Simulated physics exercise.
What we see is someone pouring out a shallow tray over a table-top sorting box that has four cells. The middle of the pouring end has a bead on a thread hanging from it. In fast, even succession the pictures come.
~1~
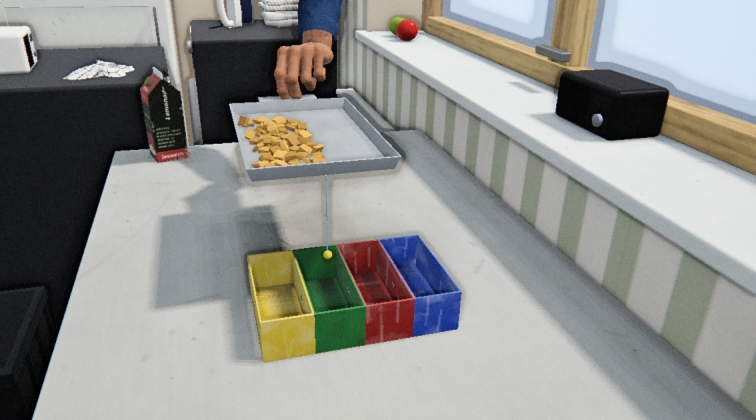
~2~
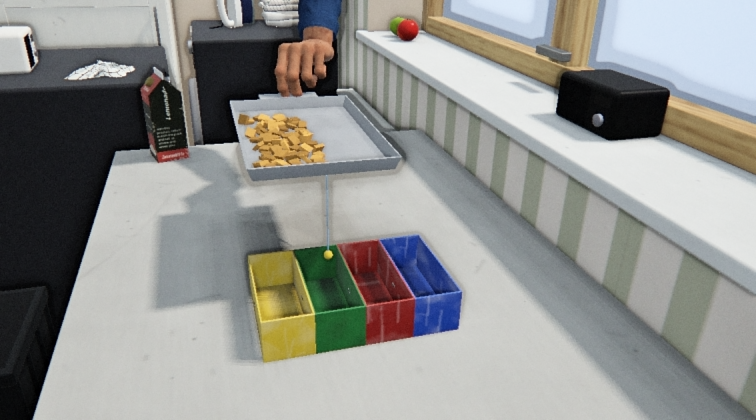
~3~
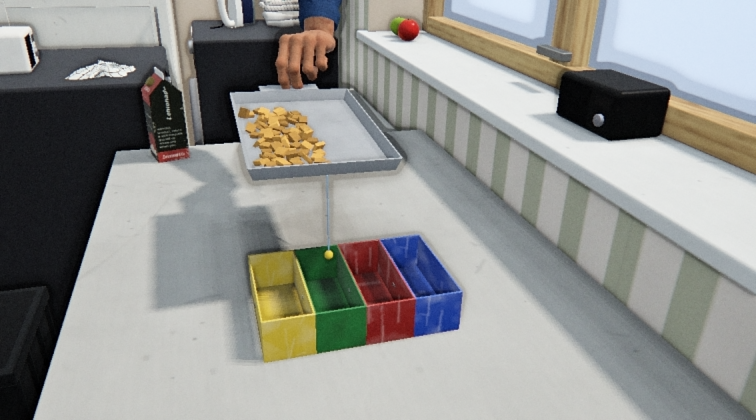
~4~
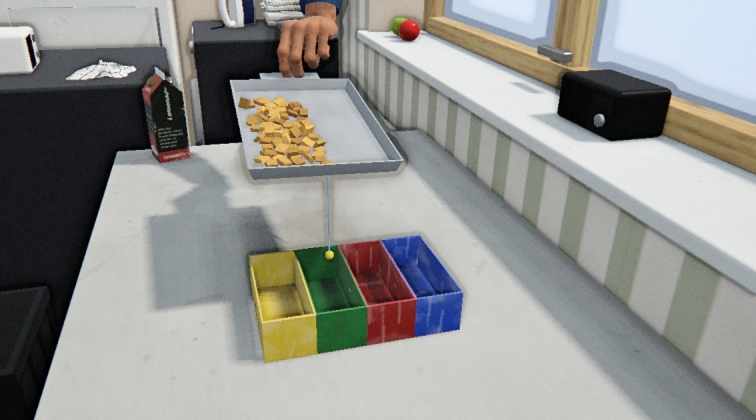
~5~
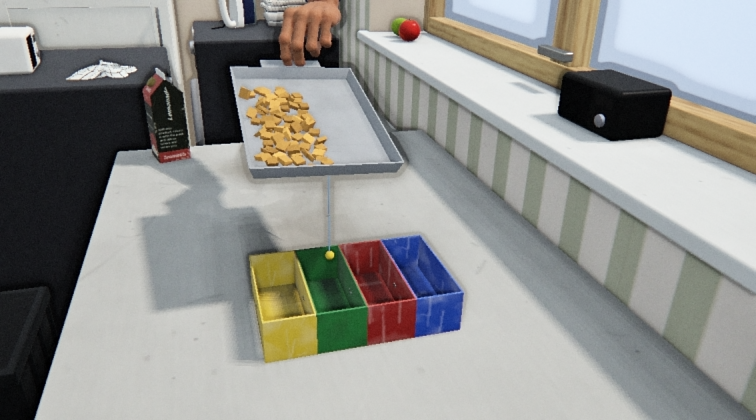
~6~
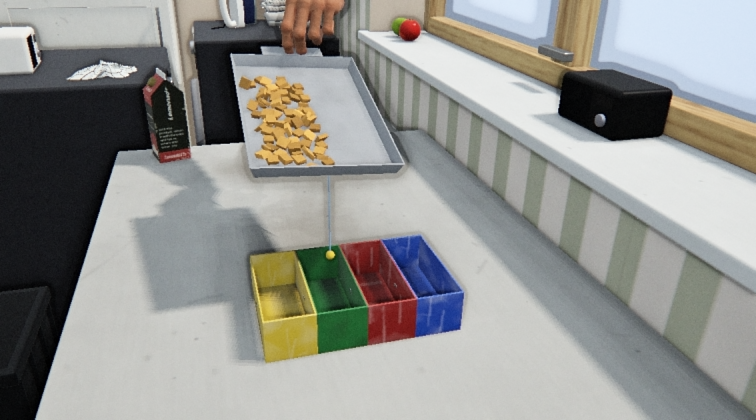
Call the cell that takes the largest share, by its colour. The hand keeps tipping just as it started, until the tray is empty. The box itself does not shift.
Most goes to the red cell.
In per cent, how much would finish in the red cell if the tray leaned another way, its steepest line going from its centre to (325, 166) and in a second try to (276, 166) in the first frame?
For the first it's near 30 %, for the second near 0 %.
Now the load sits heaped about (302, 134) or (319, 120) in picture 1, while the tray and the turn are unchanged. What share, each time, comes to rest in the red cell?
You'd get 40 % the first time and 50 % the second.
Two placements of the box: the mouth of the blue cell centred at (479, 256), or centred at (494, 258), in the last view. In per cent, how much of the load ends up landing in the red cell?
The first try gives 0 per cent, the second 0 per cent.
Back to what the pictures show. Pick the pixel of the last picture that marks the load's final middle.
I'd say the middle ends up at about (376, 312).
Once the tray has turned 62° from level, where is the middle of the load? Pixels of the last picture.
(336, 156).
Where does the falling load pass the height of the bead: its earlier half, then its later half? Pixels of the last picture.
Points: About (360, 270), then about (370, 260).
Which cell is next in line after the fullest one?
It's the cell in green.
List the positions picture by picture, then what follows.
Corners of the pouring end (251, 167) and (395, 155), level; middle of the load (286, 143), cereal squares; bead on its thread (328, 255); yellow cell (288, 334); green cell (340, 326); red cell (390, 318); blue cell (437, 310), in the first picture.
Corners of the pouring end (252, 167) and (396, 155), level; middle of the load (287, 142), in the second picture.
Corners of the pouring end (252, 166) and (396, 156), tipped barely, lowest at the right corner; middle of the load (287, 139), in the third picture.
Corners of the pouring end (253, 166) and (397, 158), tipped a little, lowest at the right corner; middle of the load (288, 133), in the fourth picture.
Corners of the pouring end (254, 166) and (398, 160), tipped a little, lowest at the right corner; middle of the load (289, 128), in the fifth picture.
Corners of the pouring end (255, 165) and (399, 161), tipped clearly, lowest at the right corner; middle of the load (289, 122); yellow cell (291, 334); green cell (343, 326); red cell (392, 318); blue cell (440, 311), in the sixth picture.
Just after the last frame, tray tipped steeply; almost all on the tray; just a few falling or outside the box.
A moment on, tray tipped past a quarter turn; roughly half on the tray; roughly a quarter in the red cell; about a tenth in the green cell; about a tenth in the yellow cell; about a tenth in the blue cell; about a tenth falling or outside the box.
Further on, tray tipped past a quarter turn; roughly half in the red cell; roughly a quarter in the green cell; roughly a quarter in the blue cell; about a tenth in the yellow cell.
When it is over, tray tipped past a quarter turn; roughly half in the red cell; roughly a quarter in the green cell; roughly a quarter in the blue cell; about a tenth in the yellow cell.
